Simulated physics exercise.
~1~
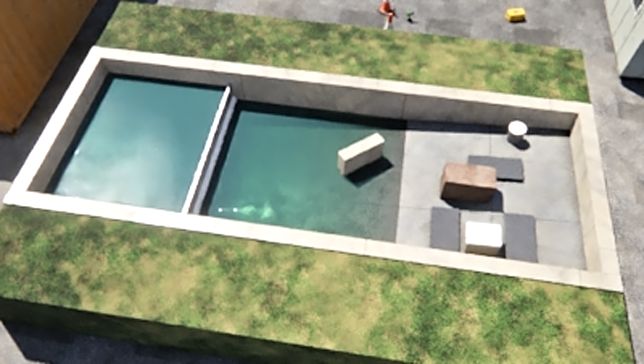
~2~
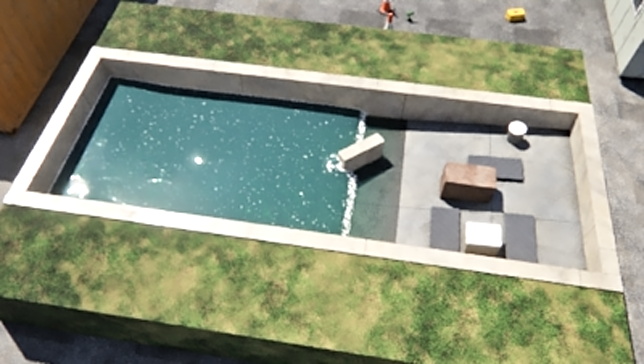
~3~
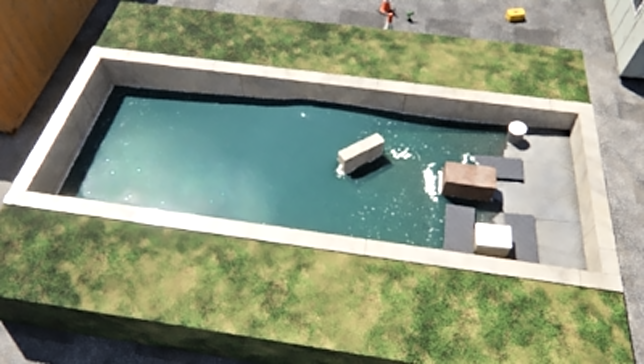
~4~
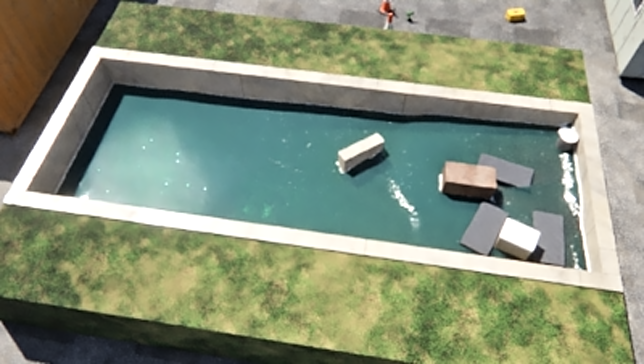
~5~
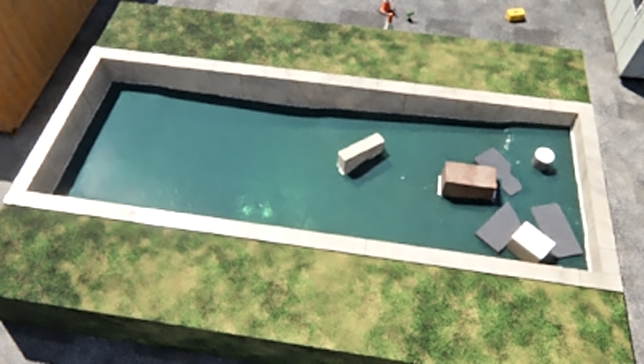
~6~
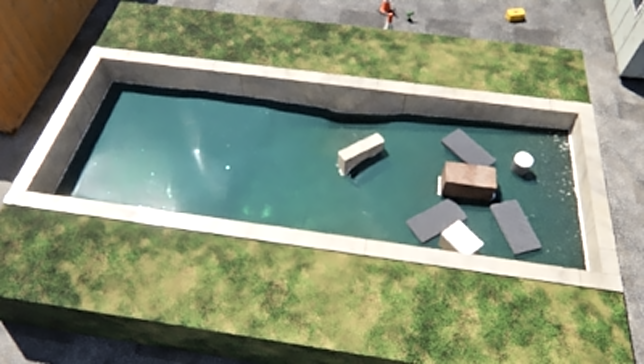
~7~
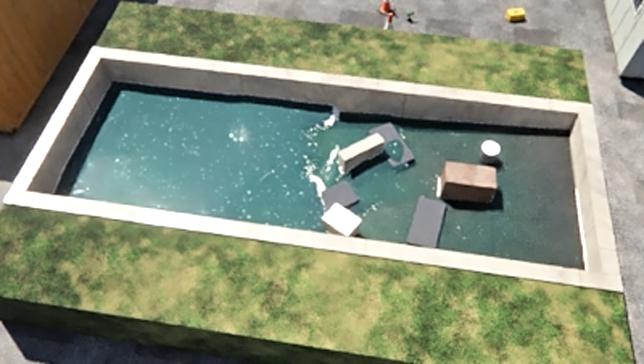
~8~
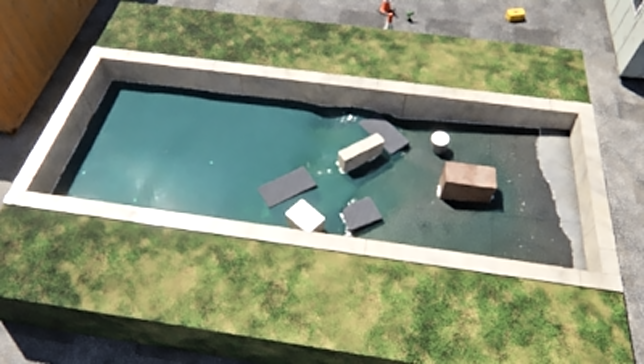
To begin with, a barrier holds back water at the left of a walled basin on grass, with shallower water beyond it and a white drum, a white box and dark flat slabs resting on the bare right end. The barrier vanishes and a foaming front rushes right past a pale block. It reaches the brown block and then the far wall, setting the loose things afloat and nudging them right. The flow turns back, carrying the slabs and box left around the brown block, with the drum trailing. Finally they lie scattered around the pale block and left of the brown one, while a strip of floor is bare again at the right.
